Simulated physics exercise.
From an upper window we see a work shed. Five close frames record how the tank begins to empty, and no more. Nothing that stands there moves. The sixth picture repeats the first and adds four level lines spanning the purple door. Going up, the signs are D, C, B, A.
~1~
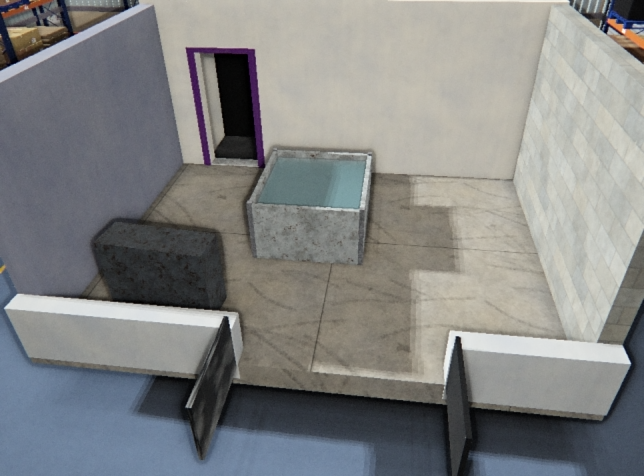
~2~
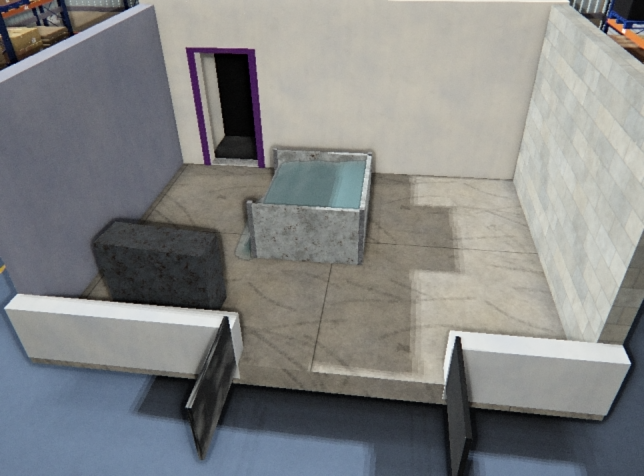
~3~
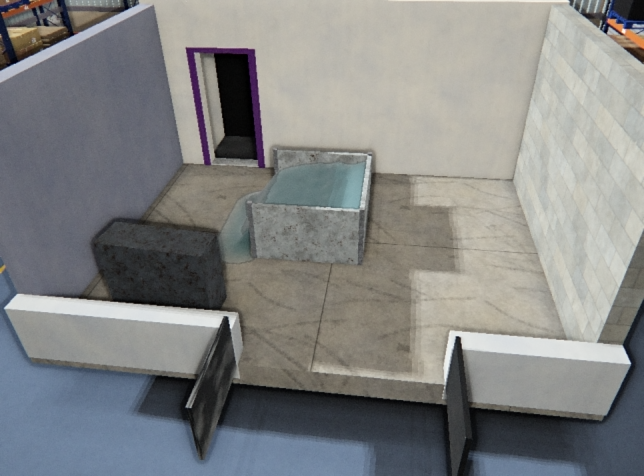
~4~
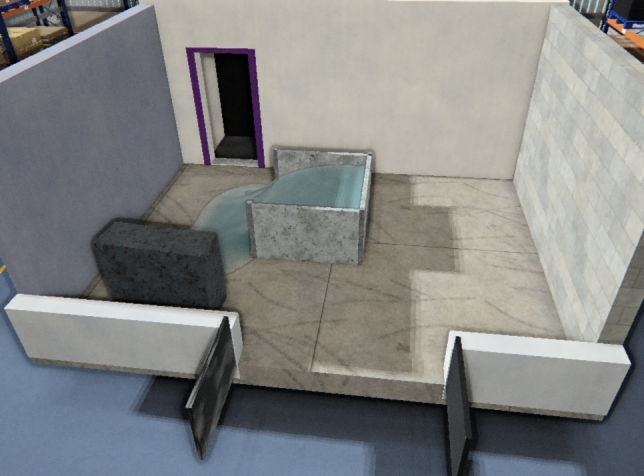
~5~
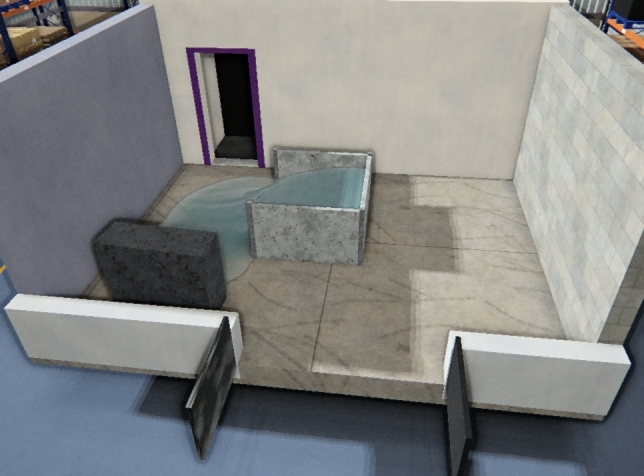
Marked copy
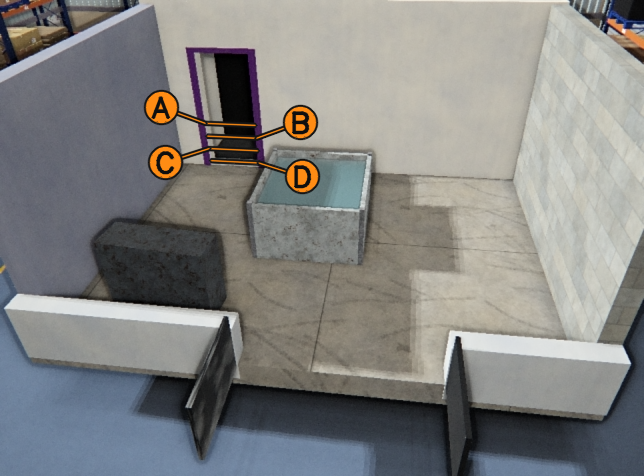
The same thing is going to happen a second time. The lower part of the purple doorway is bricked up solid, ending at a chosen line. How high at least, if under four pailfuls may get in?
Choose C.
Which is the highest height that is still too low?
That is height D.
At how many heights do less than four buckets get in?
Three of the four.
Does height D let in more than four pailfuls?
Yes, it does.
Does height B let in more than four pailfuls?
No.
In orange, A at (230, 124); B at (231, 137); C at (233, 149); D at (234, 161); from the bottom up D, C, B, A.
If A is chosen, nothing gets over.
If B is chosen, nothing gets over.
If C is chosen, a splash gets over, under a bucket.
If D is chosen, about 11 bucketfuls get in.
